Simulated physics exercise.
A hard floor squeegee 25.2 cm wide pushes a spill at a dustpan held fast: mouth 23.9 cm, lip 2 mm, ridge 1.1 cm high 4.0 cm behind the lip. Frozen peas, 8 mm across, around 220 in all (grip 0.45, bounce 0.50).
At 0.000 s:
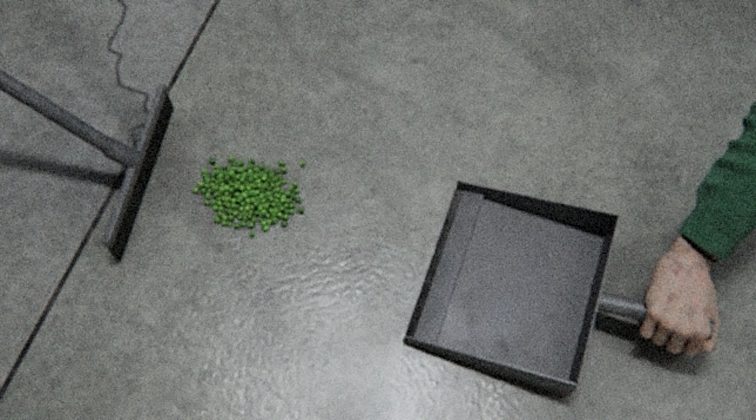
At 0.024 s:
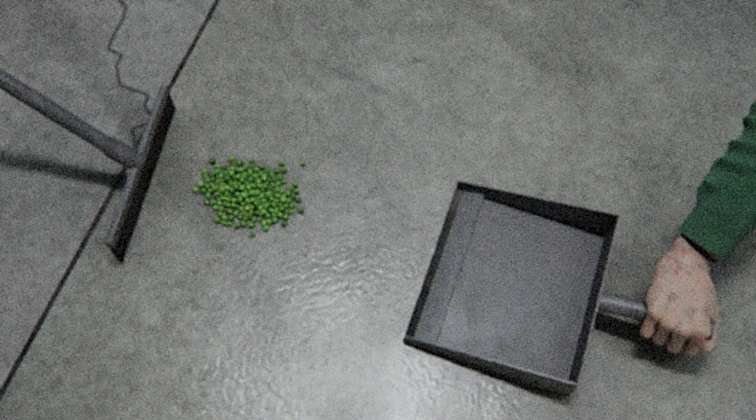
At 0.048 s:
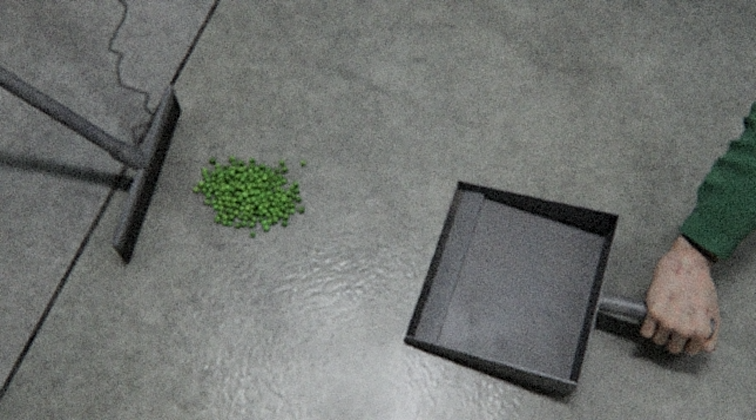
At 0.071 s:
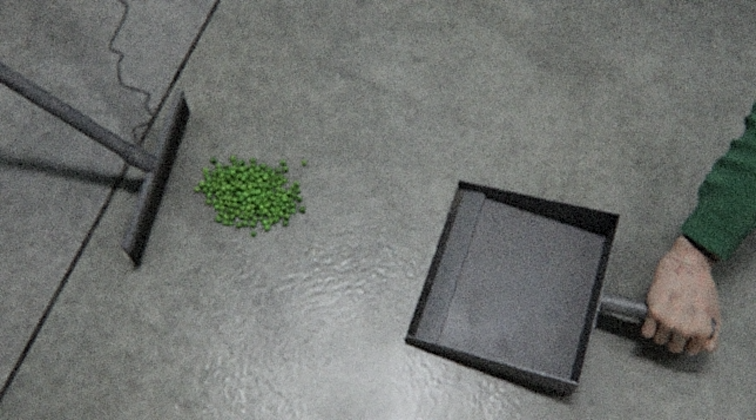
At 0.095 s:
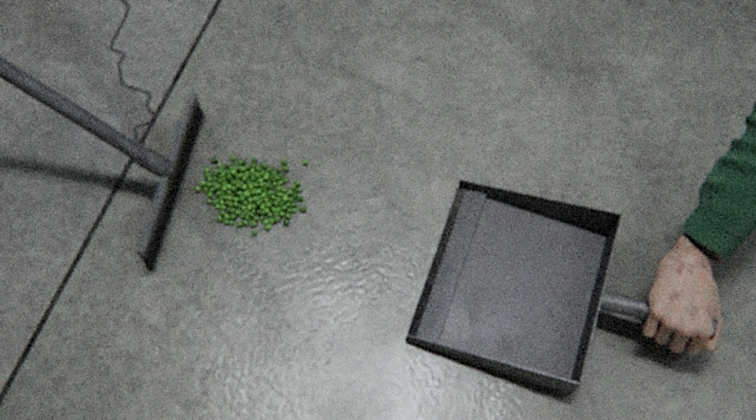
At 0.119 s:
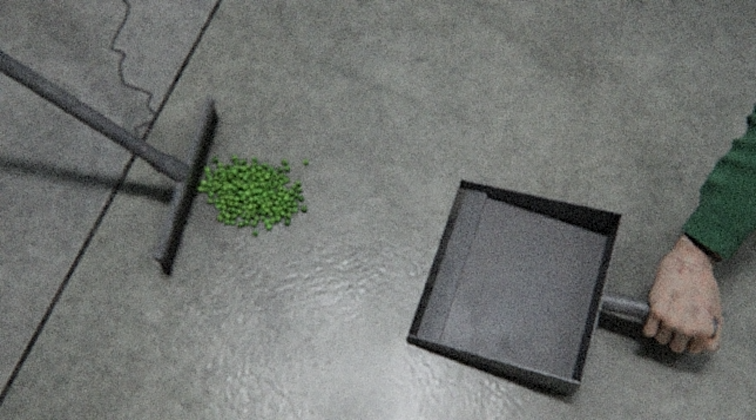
A hand in a green sleeve held a gray dustpan still on the concrete floor while a squeegee at the left slid right, slowly then faster, up to the edge of a pile of green peas.
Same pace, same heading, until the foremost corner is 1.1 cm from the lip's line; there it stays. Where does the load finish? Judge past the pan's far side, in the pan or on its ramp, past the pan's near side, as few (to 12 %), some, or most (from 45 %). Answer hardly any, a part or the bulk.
Far side: A part, pan: A part, near side: Hardly any.
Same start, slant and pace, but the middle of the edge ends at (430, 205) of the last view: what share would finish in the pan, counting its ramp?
About 35 per cent.
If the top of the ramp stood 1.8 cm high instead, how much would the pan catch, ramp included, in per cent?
Then about 35 per cent.
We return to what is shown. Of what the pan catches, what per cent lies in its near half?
Roughly 40 per cent.
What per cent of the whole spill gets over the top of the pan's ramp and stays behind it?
Roughly 20 per cent.
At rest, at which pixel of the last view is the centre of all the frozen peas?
Around (446, 241).
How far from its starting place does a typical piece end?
Some 32 cm.
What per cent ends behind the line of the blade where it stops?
About 0 per cent.
After 0.29 s, middle of the blade 18 cm from the lip; 0 % over the lip, far side 5 %, near side 0 %.
After 0.40 s, middle of the blade 7 cm from the lip; 0 % over the lip, far side 15 %, near side 5 %.
After 0.64 s, middle of the blade 3 cm from the lip; 45 % over the lip, far side 20 %, near side 5 %.
In the end, at 1.9 s, far side 20 %, pan 35 %, near side 5 %, in front of the lip or behind the blade 40 %.
